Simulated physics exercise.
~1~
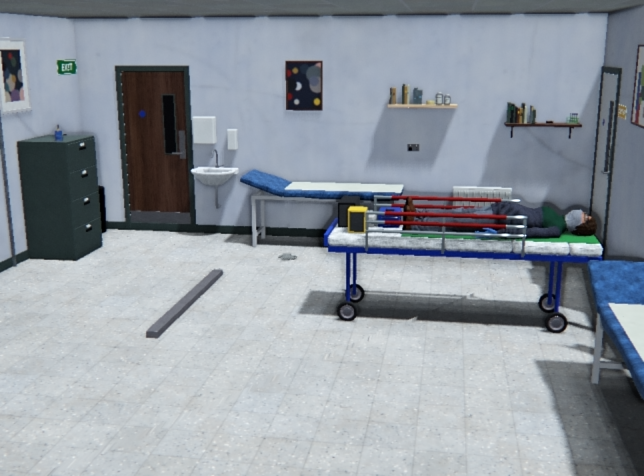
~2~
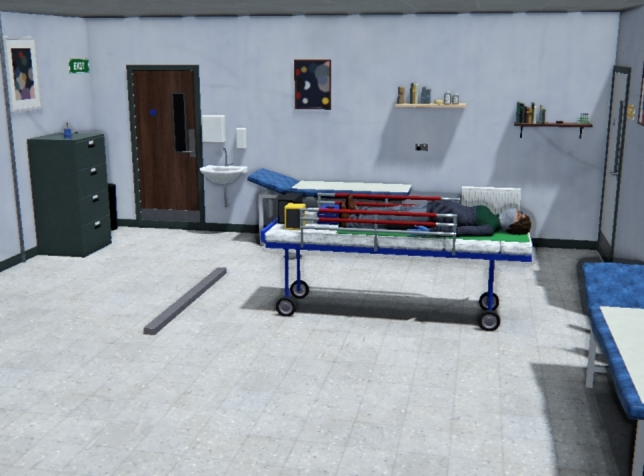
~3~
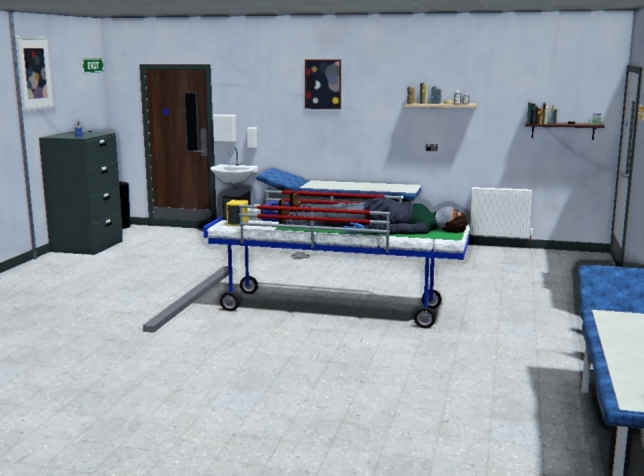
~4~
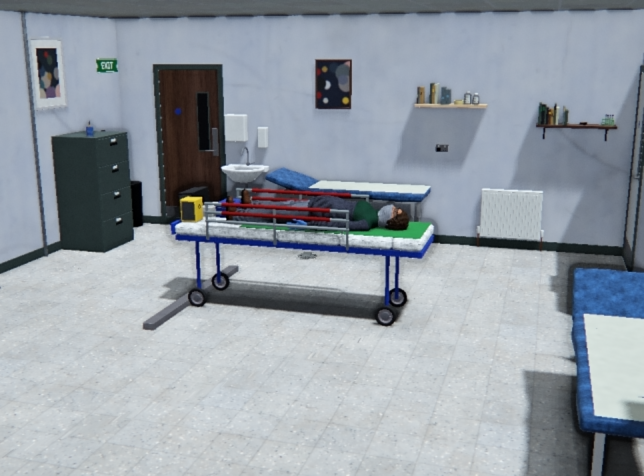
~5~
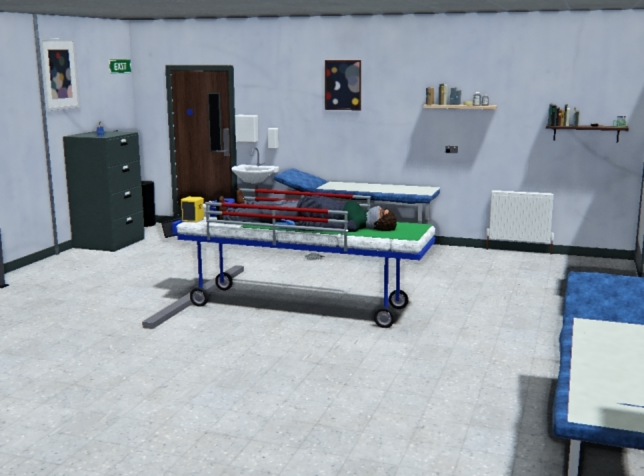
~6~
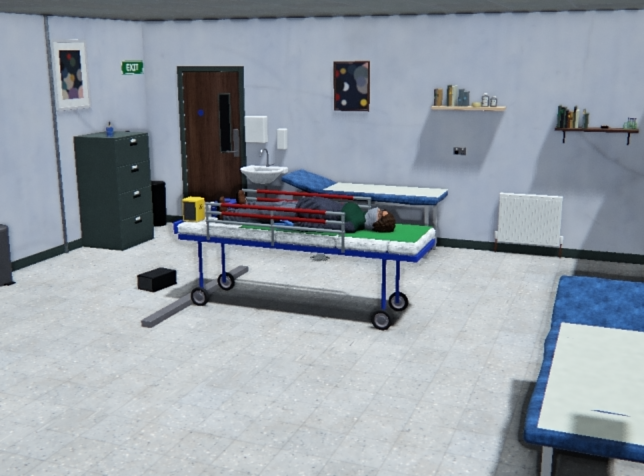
A person lay limp on a wheeled hospital trolley that rolled left across the room and stopped at a grey bar on the floor, and a black box dropped off the left end onto the floor while the yellow pump stayed on.
